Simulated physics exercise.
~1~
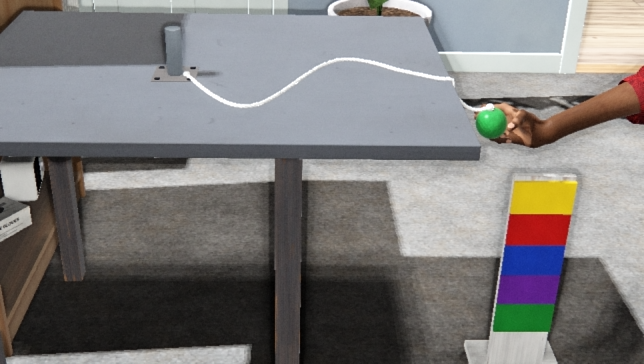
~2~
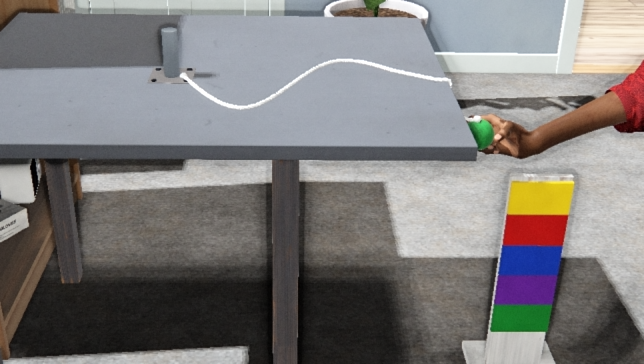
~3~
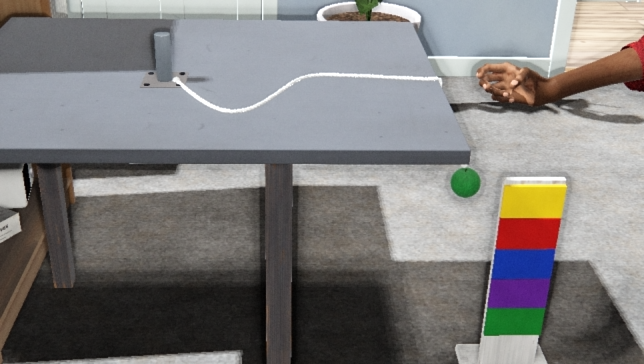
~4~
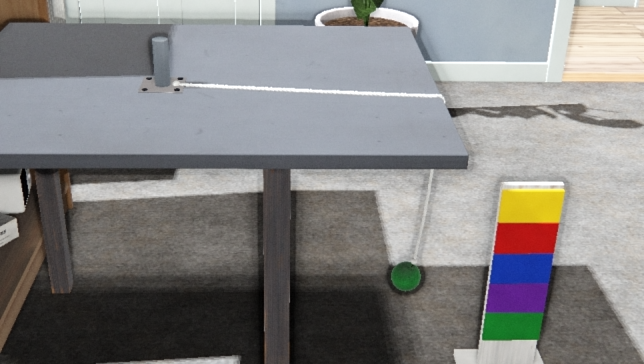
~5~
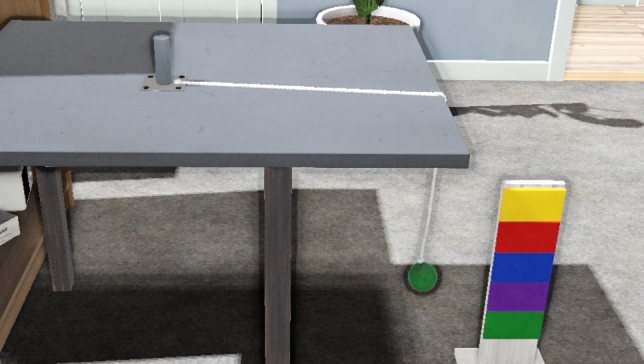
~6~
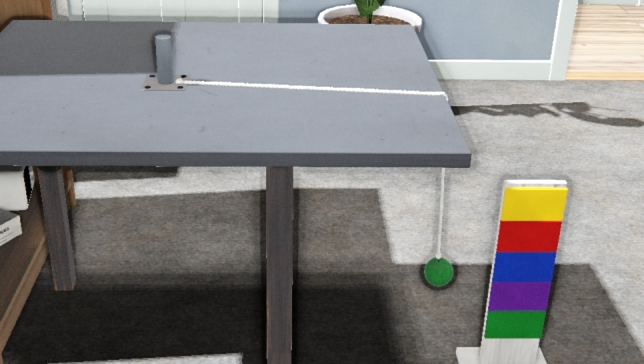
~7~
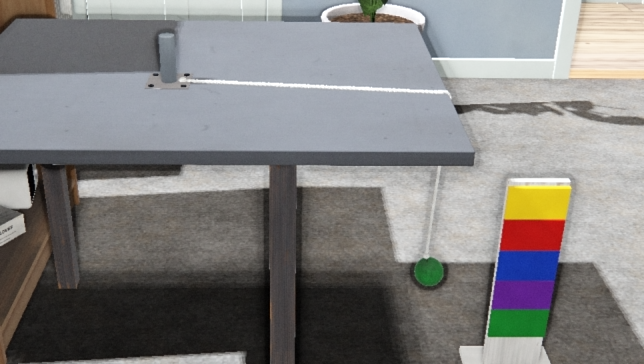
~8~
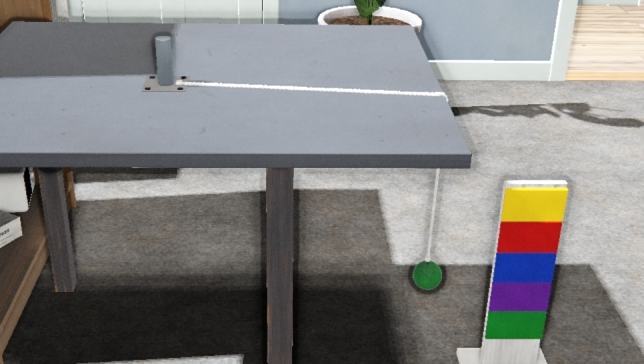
The clip shows a hand holding a round green object on a white cord tied to a desk post, then letting go past the desk edge. The object drops, the cord pulls straight, and it sways slightly before hanging level with the blue band of a nearby striped board.
